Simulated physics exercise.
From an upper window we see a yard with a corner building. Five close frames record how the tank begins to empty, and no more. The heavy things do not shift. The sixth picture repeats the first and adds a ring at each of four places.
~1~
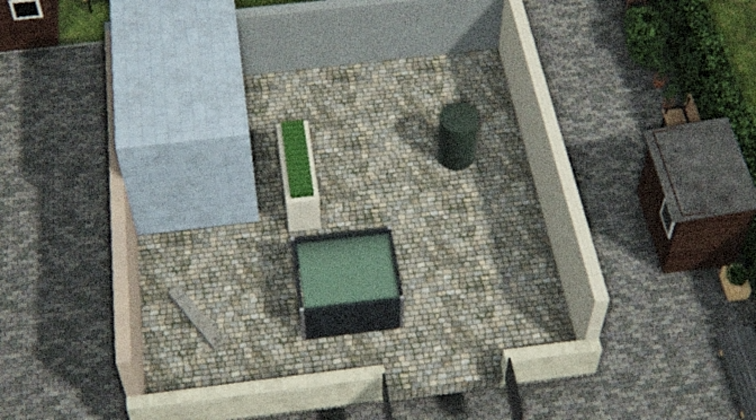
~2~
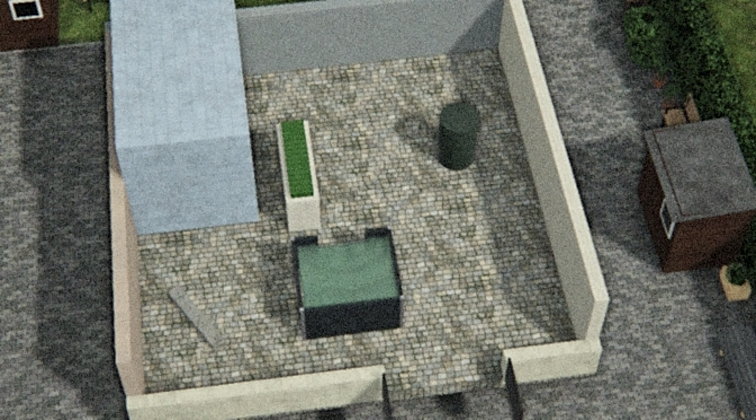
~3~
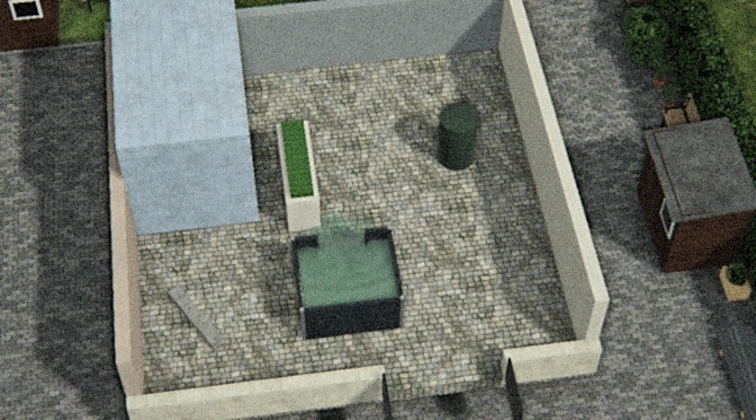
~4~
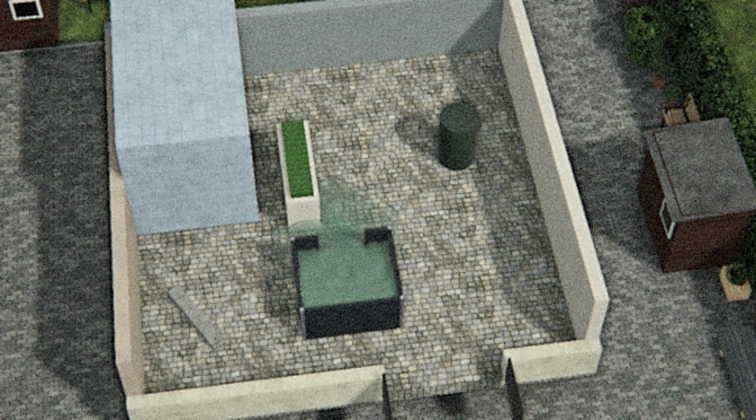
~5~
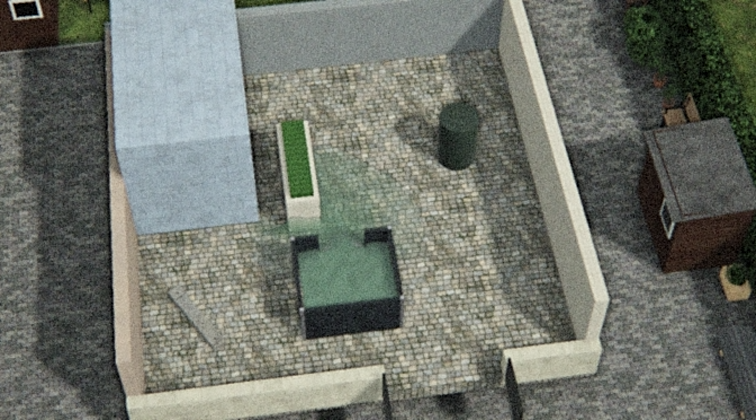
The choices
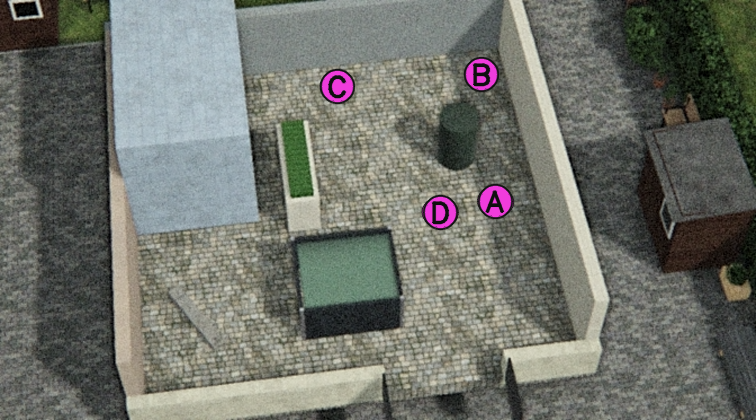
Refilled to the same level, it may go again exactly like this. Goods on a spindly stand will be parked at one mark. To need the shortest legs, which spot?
Choose D.
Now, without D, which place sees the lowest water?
A it is.
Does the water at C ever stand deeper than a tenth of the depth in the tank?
Yes.
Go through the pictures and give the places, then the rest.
In the first picture, tank full, its middle at (347, 271); open gate at (443, 362).
In the second picture, water covers 1 % of the ground, its front hidden from here.
In the third picture, 3 % of the ground under water, visible out to (340, 213).
In the fourth picture, 7 % of the ground under water, visible out to (323, 183).
In the fifth picture, 12 % of the ground under water, visible out to (330, 148).
In magenta, A at (495, 201); B at (481, 74); C at (337, 86); D at (440, 212).
If A is chosen, the water peaks at about 8 % of the depth that stood in the tank.
If B is chosen, the water peaks at about 24 % of the depth that stood in the tank.
If C is chosen, the water peaks at about 20 % of the depth that stood in the tank.
If D is chosen, the water peaks at about 4 % of the depth that stood in the tank.
